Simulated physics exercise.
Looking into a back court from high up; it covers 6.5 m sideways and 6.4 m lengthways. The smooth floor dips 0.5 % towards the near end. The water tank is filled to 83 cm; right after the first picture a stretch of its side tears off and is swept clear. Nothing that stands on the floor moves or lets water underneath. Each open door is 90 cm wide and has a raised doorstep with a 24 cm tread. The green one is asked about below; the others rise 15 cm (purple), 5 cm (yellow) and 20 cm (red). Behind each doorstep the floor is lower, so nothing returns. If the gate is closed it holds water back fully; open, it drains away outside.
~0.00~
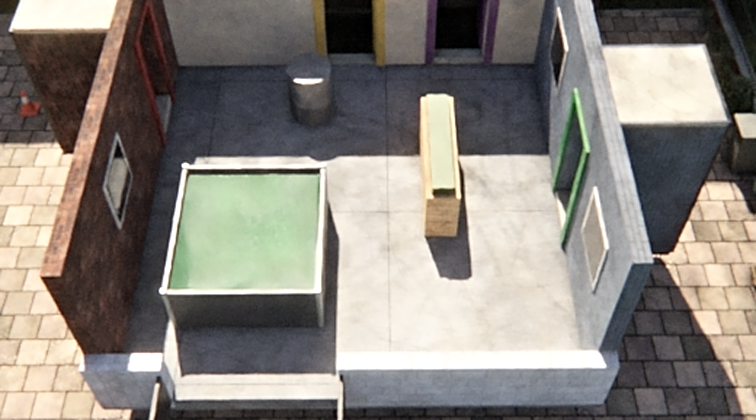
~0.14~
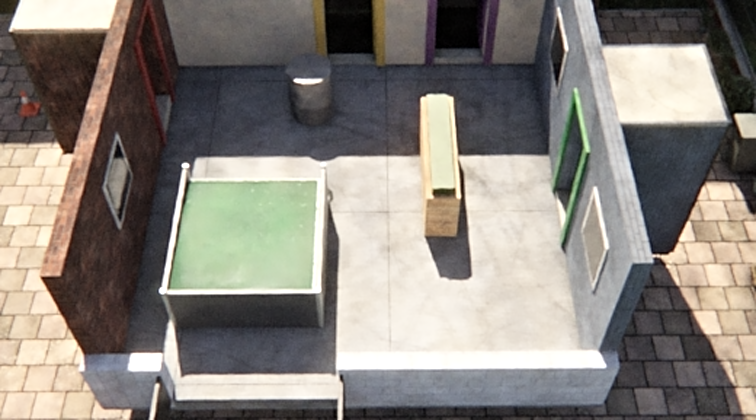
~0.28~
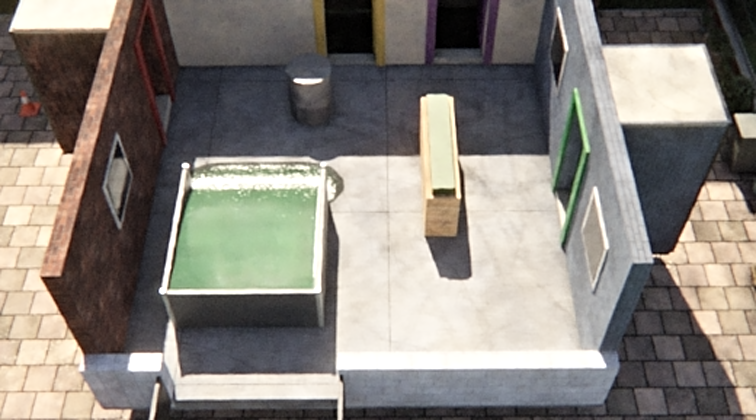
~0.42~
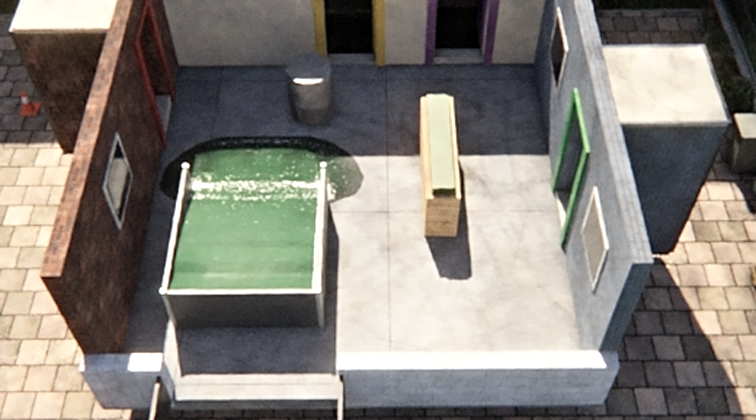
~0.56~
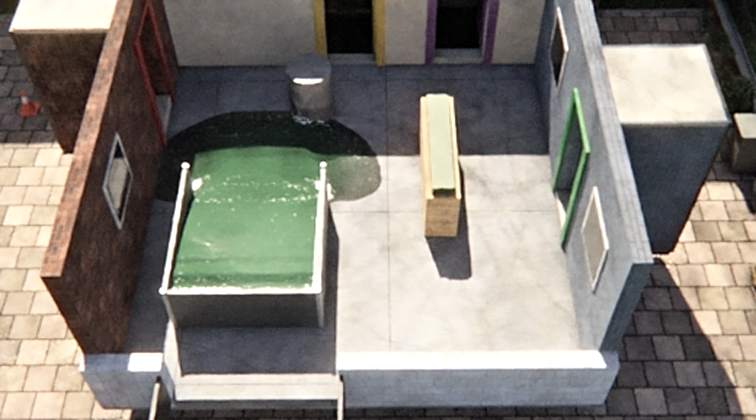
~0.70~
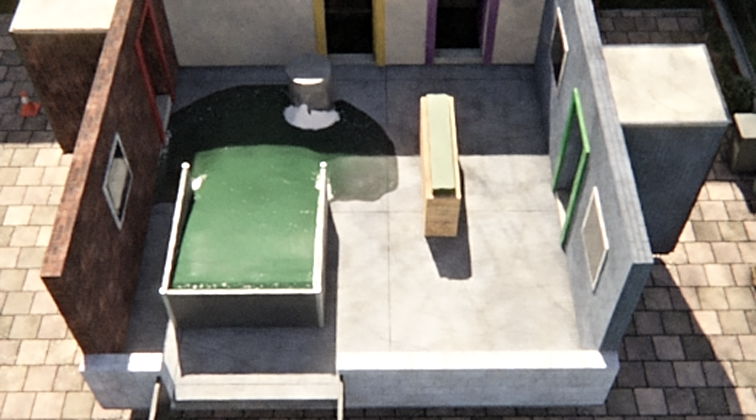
The clip opens on a high view of a walled court with a still, green-filled water tank, a barrel and a narrow wooden block. The tank's far side gives way, and water pours out toward the back, spreading in a widening dark pool across the floor and around the barrel's base.
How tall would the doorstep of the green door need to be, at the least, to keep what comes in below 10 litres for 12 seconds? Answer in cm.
Some 5.5 cm above the ground.
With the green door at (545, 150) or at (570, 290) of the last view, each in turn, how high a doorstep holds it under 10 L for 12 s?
Roughly 17 and 10.5 cm.
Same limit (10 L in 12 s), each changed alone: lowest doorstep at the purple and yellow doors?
About 18 cm at purple and 12.0 cm at yellow.
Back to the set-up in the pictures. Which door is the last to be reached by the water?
The green one.
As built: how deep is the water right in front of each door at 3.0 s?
In cm: Purple 16, yellow 12, green 0, red 34.
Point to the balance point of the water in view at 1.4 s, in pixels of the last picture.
Near (260, 193).
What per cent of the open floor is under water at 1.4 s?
Some 35 per cent of it.
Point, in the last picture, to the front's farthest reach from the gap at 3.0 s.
At about (534, 66).
After 1.4 s water covers 35 % of the floor, deepest (52 cm) near (189, 69); it has not reached the green door.
After 3.0 s water covers 50 % of the floor, deepest (40 cm) near (525, 73); it has not reached the green door.
After 12.0 s water covers 100 % of the floor, deepest (15 cm) near (179, 69); 7 cm at the green door, 0 litres in over its 10 cm doorstep.
At the green door as built, the water arrived by 3.5 s and peaked near 9 cm at 5.0 s.
With a doorstep of 4.5 cm, 18 litres would have come in within the 12 s; with 6 cm, 7 litres. So under 10 litres takes about 5.5 cm.
